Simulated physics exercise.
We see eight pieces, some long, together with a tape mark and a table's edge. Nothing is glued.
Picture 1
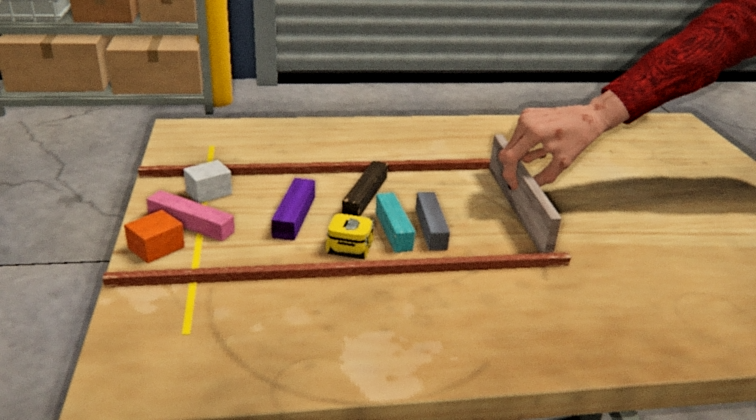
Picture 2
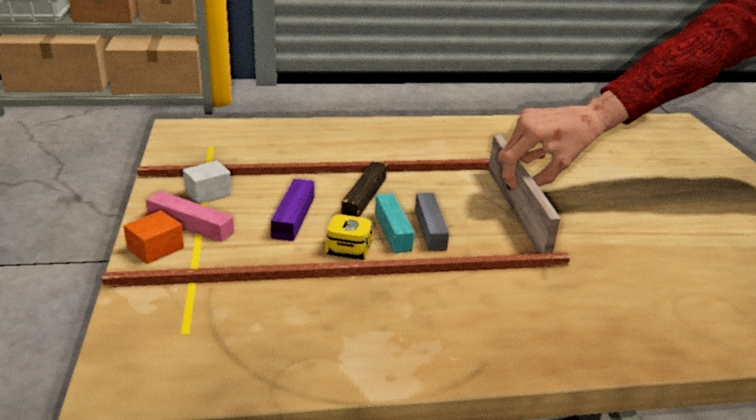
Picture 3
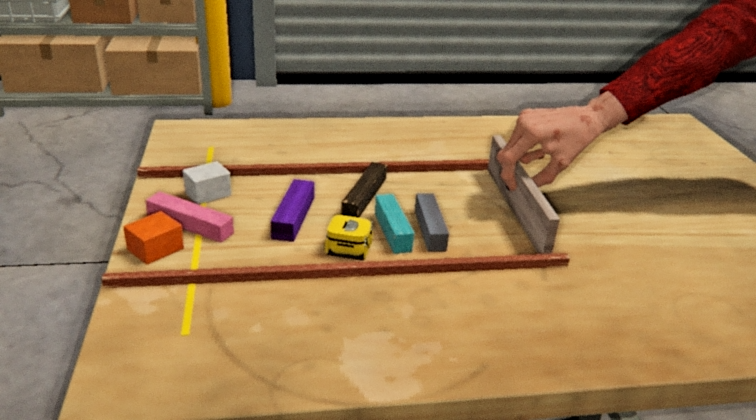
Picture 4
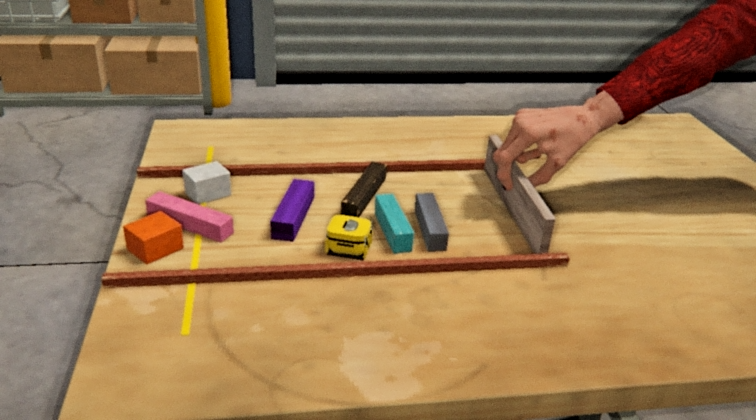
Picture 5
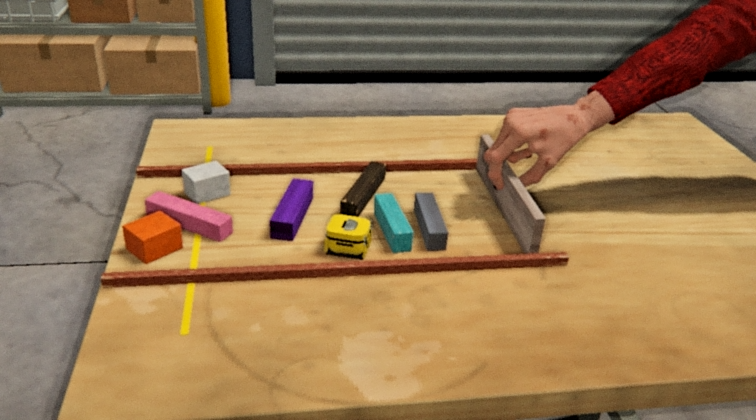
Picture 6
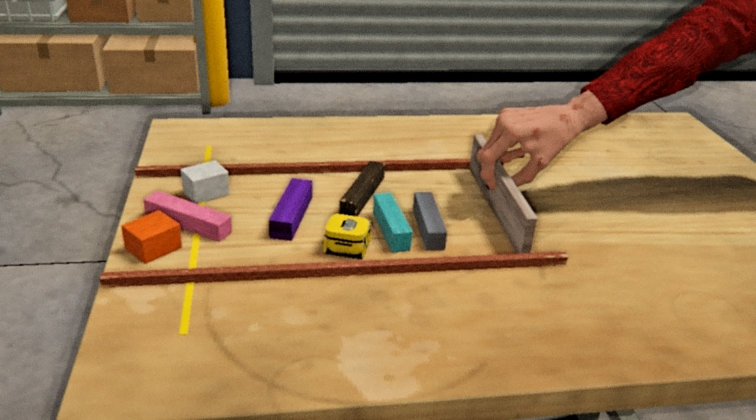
A hand slides an upright board slightly left toward the colored blocks, which stay still.
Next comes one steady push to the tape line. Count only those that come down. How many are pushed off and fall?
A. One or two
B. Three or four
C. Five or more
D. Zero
One or two (A).
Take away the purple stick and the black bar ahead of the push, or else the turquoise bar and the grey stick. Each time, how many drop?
1 for the first case, 0 for the second.
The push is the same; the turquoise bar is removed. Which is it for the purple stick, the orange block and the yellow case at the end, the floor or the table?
Note: Purple stick is on by the end; orange block is off by the end; yellow case is on by the end.
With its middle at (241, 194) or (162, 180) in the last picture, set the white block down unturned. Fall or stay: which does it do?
In that order: Stays aboard, then stays aboard.
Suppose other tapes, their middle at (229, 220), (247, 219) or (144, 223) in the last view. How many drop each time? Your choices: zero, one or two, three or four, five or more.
In that order: No fall at all; none; 5 or more.
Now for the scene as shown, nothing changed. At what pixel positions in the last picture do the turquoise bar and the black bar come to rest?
Around (163, 236) and around (178, 191).
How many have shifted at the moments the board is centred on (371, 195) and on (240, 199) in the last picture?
One spot: 4. Other spot: 8.
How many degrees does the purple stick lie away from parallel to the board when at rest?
Angle: Roughly 10 degrees.
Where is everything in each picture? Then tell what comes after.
The first frame shows orange block (155, 236); pink bar (190, 215); white block (208, 182); board (521, 191); tape (202, 221).
The second frame shows pink bar (190, 216); turquoise bar (393, 222).
The third frame shows white block (207, 183); purple stick (294, 209).
The fourth frame shows orange block (154, 237); board (516, 191).
The fifth frame shows pink bar (188, 216); black bar (364, 189).
The sixth frame shows orange block (152, 236); pink bar (187, 216); white block (205, 182); board (499, 191); tape (199, 220).
A little later, none off yet; orange block at rest near (152, 236); pink bar at rest near (187, 216); white block at rest near (205, 182).
Next, none off yet; orange block shifted a little near (128, 242); pink bar shifted a little near (154, 221); white block shifted a little near (190, 178).
When it is over, the number that fall off is one or two; down, pink bar and orange block.
